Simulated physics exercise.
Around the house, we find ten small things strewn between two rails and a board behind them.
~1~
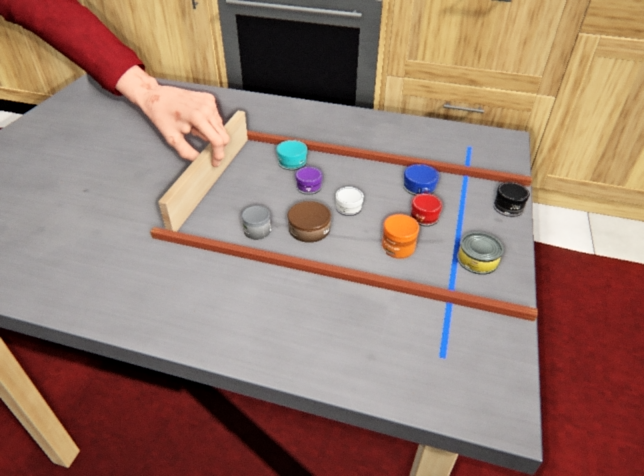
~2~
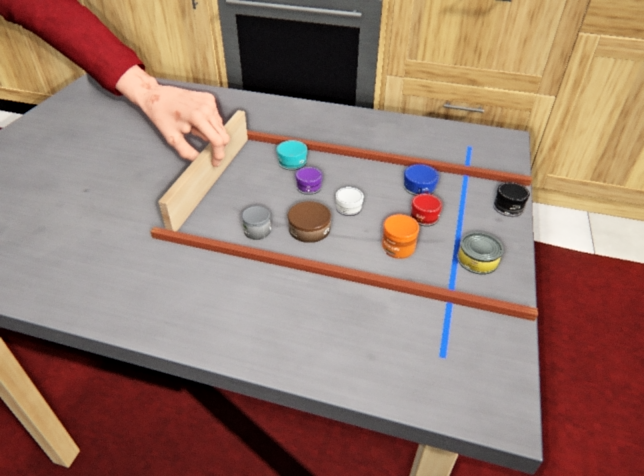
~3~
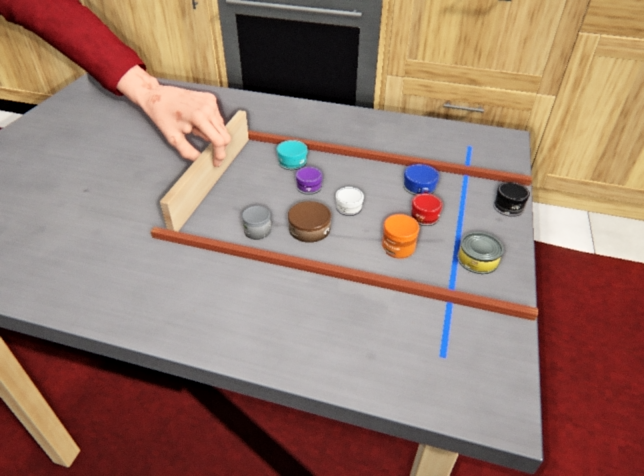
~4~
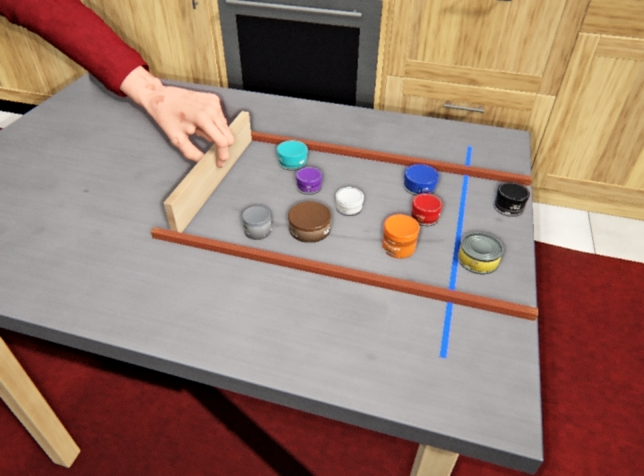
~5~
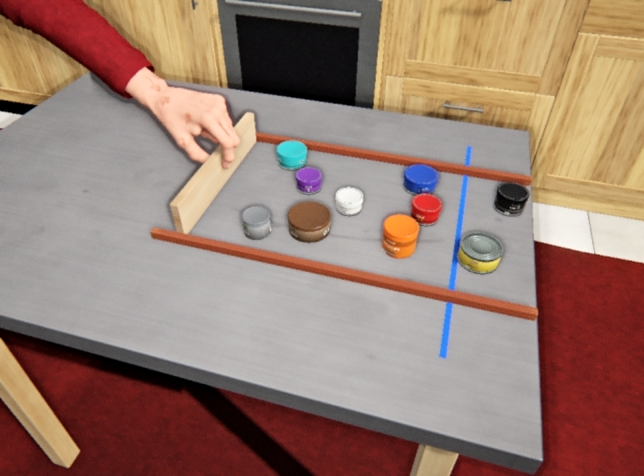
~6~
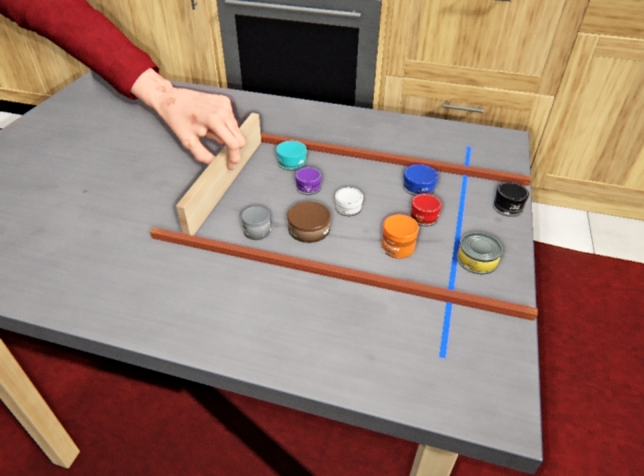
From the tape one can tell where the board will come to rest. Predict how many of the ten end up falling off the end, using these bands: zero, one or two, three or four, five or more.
Looks like the tally of pieces that topple off is one or two there.
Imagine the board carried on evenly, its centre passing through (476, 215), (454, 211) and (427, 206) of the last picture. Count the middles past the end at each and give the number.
Respectively 2, 1 and 0.
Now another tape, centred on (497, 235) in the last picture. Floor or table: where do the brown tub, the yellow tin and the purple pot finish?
In short: Brown tub safe, yellow tin gone, purple pot safe.
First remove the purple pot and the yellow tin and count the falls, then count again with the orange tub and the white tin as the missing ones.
The count is 1 in the first case and 1 in the second.
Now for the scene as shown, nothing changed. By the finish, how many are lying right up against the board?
Count recorded: 5.
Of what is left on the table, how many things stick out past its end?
You'd get 1.
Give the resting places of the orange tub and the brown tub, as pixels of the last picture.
Looks like one lands around (504, 276), and the other around (480, 250).
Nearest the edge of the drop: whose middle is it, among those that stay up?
That one is the yellow tin.
Soon after, none off yet; black pot at rest near (510, 199); yellow tin at rest near (479, 253); red tin at rest near (425, 210).
By the end, the number that fall off is one or two; fallen, black pot.
